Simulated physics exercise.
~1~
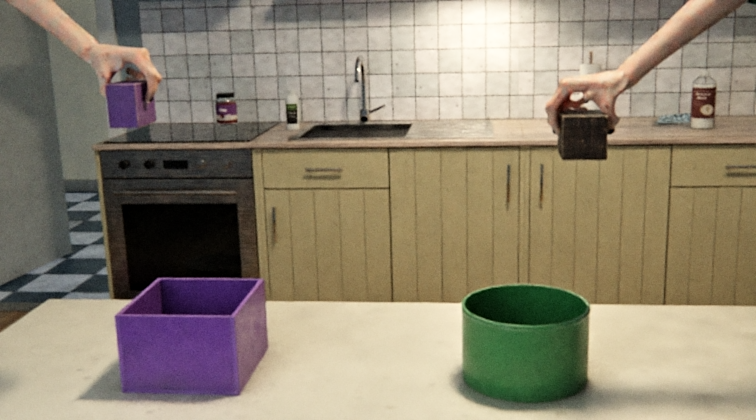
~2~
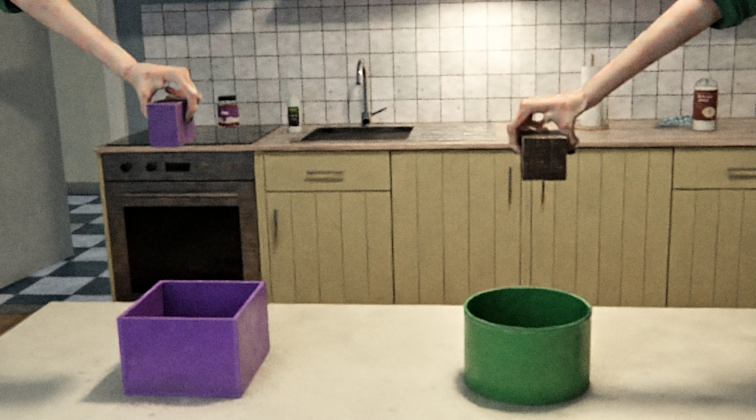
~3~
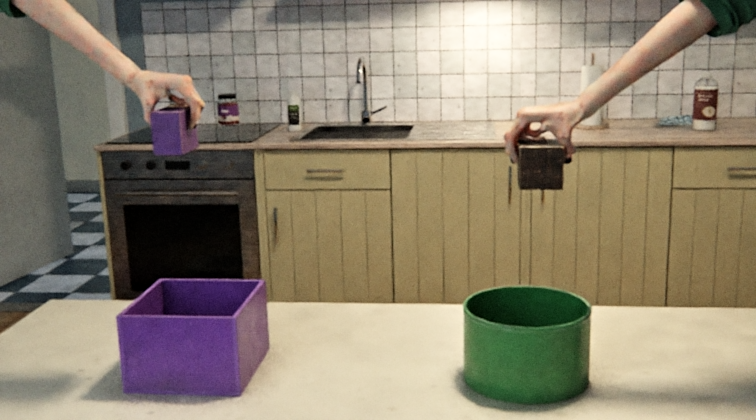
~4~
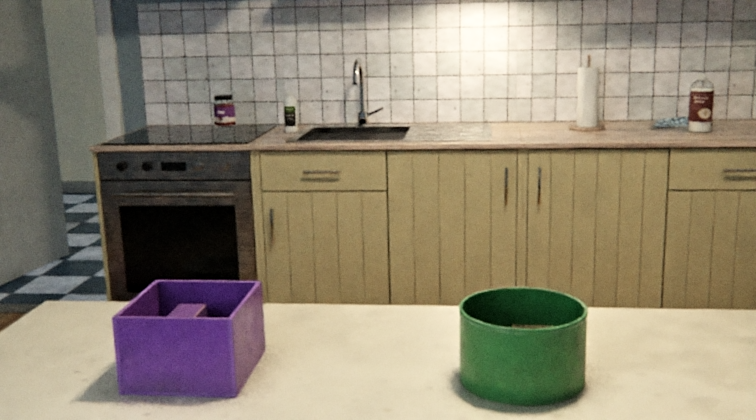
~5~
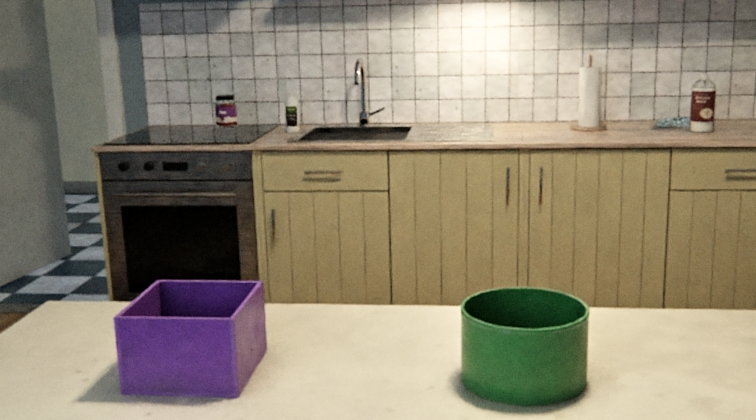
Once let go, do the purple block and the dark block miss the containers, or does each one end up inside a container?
The purple block ends up inside the purple crate, and the dark block ends up inside the green pot.
